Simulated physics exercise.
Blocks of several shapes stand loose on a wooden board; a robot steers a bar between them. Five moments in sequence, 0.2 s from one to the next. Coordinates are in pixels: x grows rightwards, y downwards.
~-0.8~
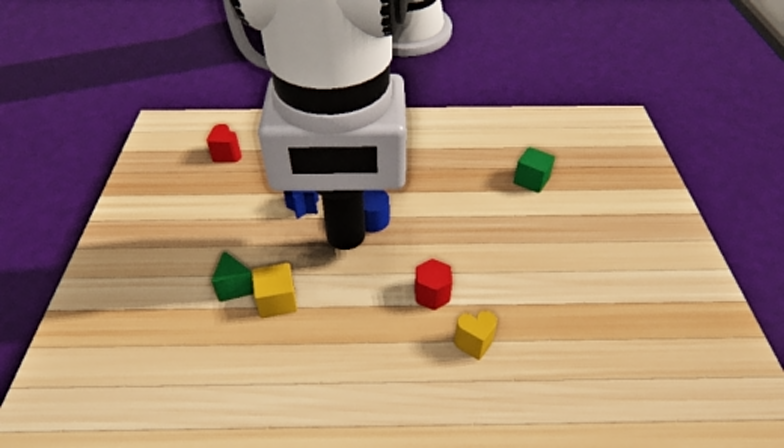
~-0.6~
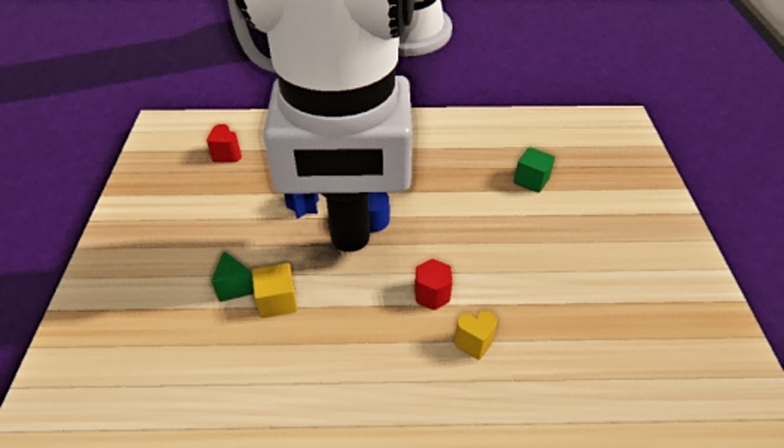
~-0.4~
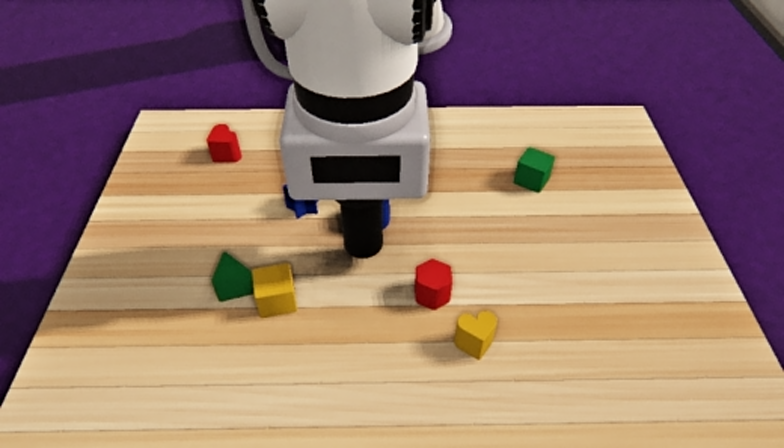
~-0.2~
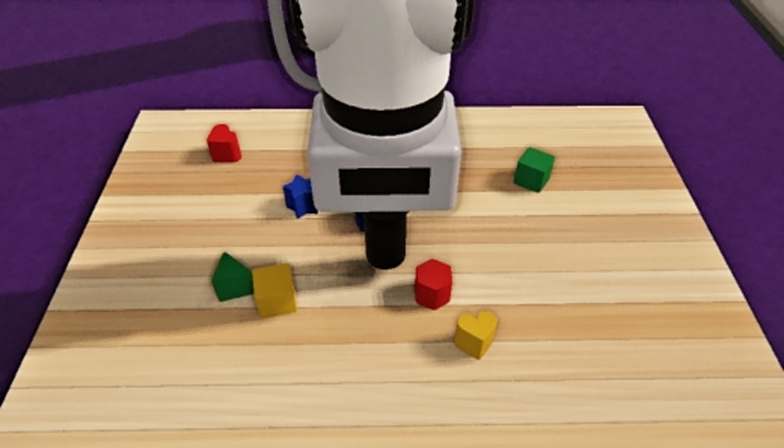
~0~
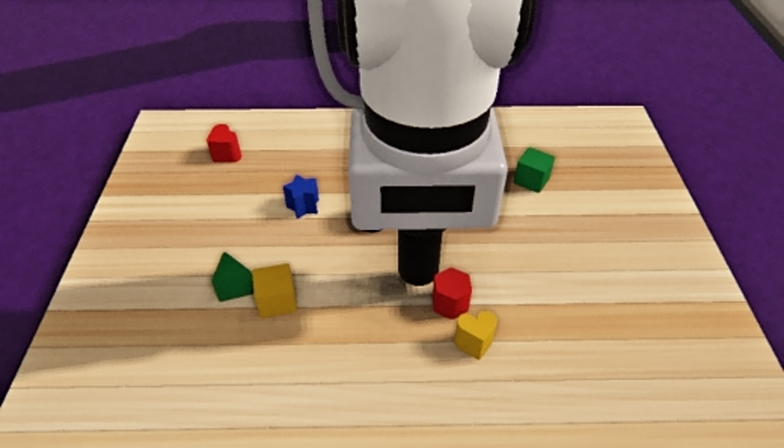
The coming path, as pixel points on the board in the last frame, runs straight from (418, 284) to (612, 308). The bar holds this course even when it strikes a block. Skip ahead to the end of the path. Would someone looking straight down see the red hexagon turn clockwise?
Yes, that is how it ends up.
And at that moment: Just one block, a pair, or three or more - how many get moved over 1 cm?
It looks like one block will be pushed more than about 1 cm.
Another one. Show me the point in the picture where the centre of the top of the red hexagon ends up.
It should be at (511, 309) by then.
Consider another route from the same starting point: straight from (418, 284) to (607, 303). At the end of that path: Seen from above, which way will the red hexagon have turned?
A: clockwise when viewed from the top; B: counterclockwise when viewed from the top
That would be A.
On the path given first. One third of the way, bar at (484, 280); red hexagon at (502, 304), turned 70° clockwise; yellow heart at (480, 327), turned 15° clockwise.
Two thirds of the way, bar at (551, 288); red hexagon at (511, 309), turned 100° clockwise; yellow heart at (480, 327), turned 15° clockwise.
At the end, bar at (619, 294); blue circle unmoved; red hexagon at (511, 309), turned 100° clockwise; yellow heart at (480, 327), turned 15° clockwise.
